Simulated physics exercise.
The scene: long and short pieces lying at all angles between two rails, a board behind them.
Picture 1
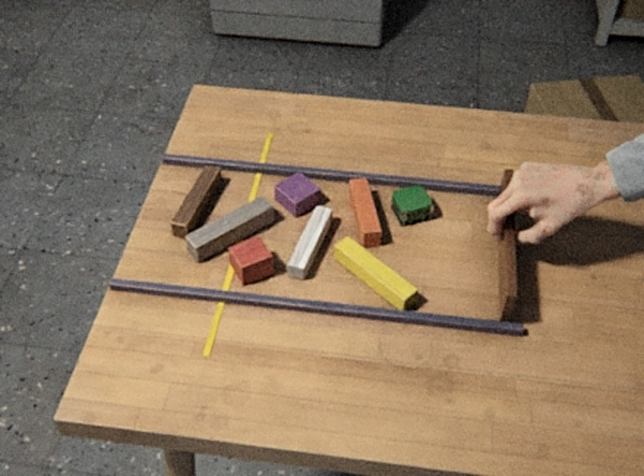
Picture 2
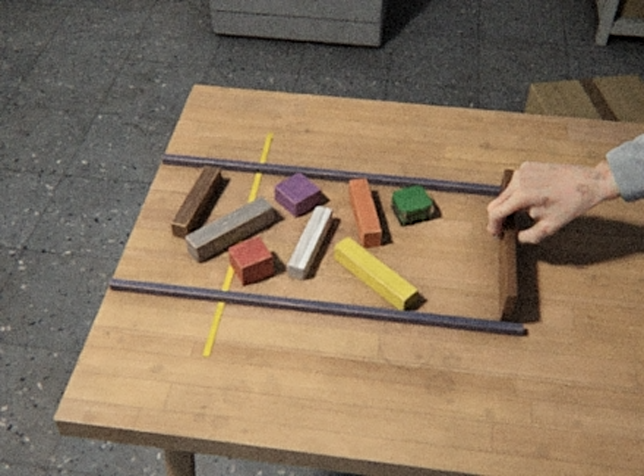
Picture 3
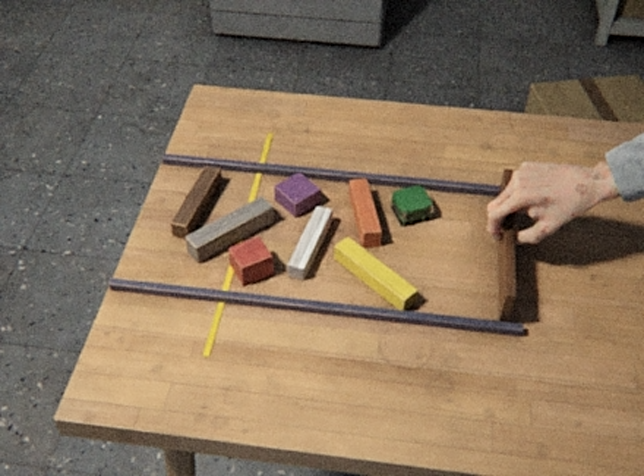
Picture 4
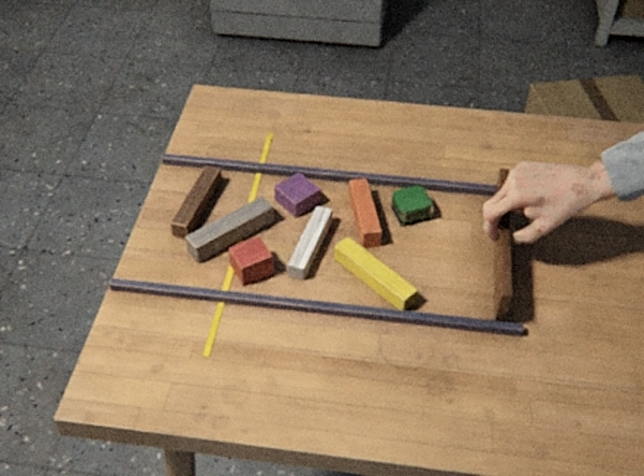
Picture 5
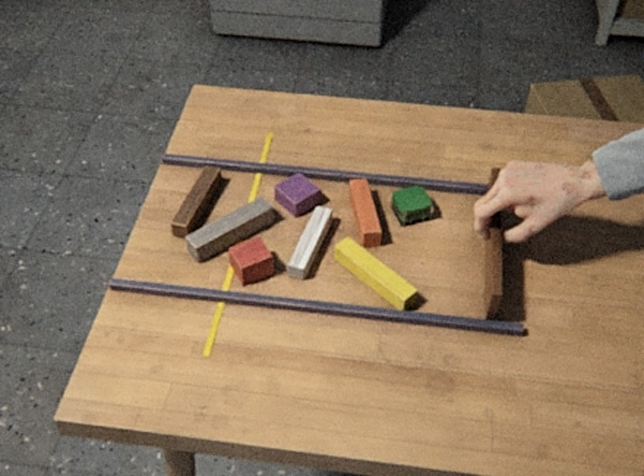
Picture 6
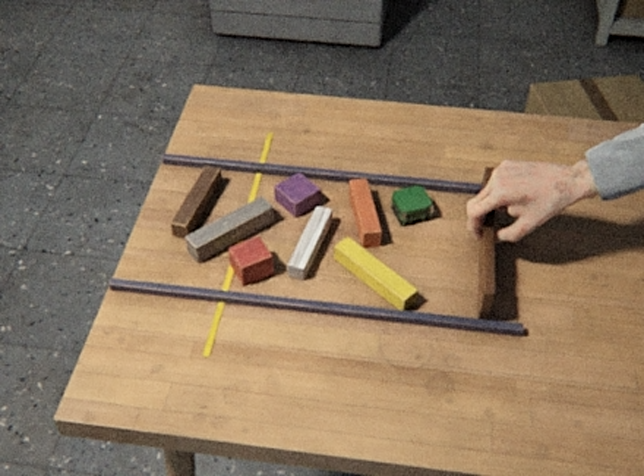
To begin with, a hand holds an upright wooden board at the right end of two dark rails, with colored blocks and bars lying at various angles between them. The hand then slides the board slightly left, while the pieces and the yellow tape stay still.
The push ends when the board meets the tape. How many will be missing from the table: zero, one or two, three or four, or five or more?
Outcome: The number that fall off is zero.
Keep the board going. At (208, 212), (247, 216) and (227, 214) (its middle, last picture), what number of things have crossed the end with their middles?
It would be 2, 0 and 1.
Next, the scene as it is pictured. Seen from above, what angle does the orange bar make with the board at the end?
Some 35 degrees.
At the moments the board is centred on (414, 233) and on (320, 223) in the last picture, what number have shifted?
The counts are 2 and 7.
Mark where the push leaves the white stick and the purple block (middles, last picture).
Near (193, 236) and (188, 192).
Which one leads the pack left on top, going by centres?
It is the brown bar.
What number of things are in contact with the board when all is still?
It touches 3.
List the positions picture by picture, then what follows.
In the first picture, brown bar (197, 201); grey bar (231, 229); red block (251, 261); board (507, 243); tape (243, 230).
In the second picture, grey bar (231, 229); white stick (311, 242).
In the third picture, red block (251, 261); green case (411, 206).
In the fourth picture, brown bar (197, 201); board (502, 242).
In the fifth picture, grey bar (231, 229); yellow stick (375, 273).
In the sixth picture, brown bar (197, 201); grey bar (231, 229); red block (251, 261); board (487, 240); tape (243, 230).
Early on, none off yet; brown bar at rest near (197, 201); grey bar at rest near (231, 229); red block at rest near (251, 261).
Finally, the number that fall off is zero.
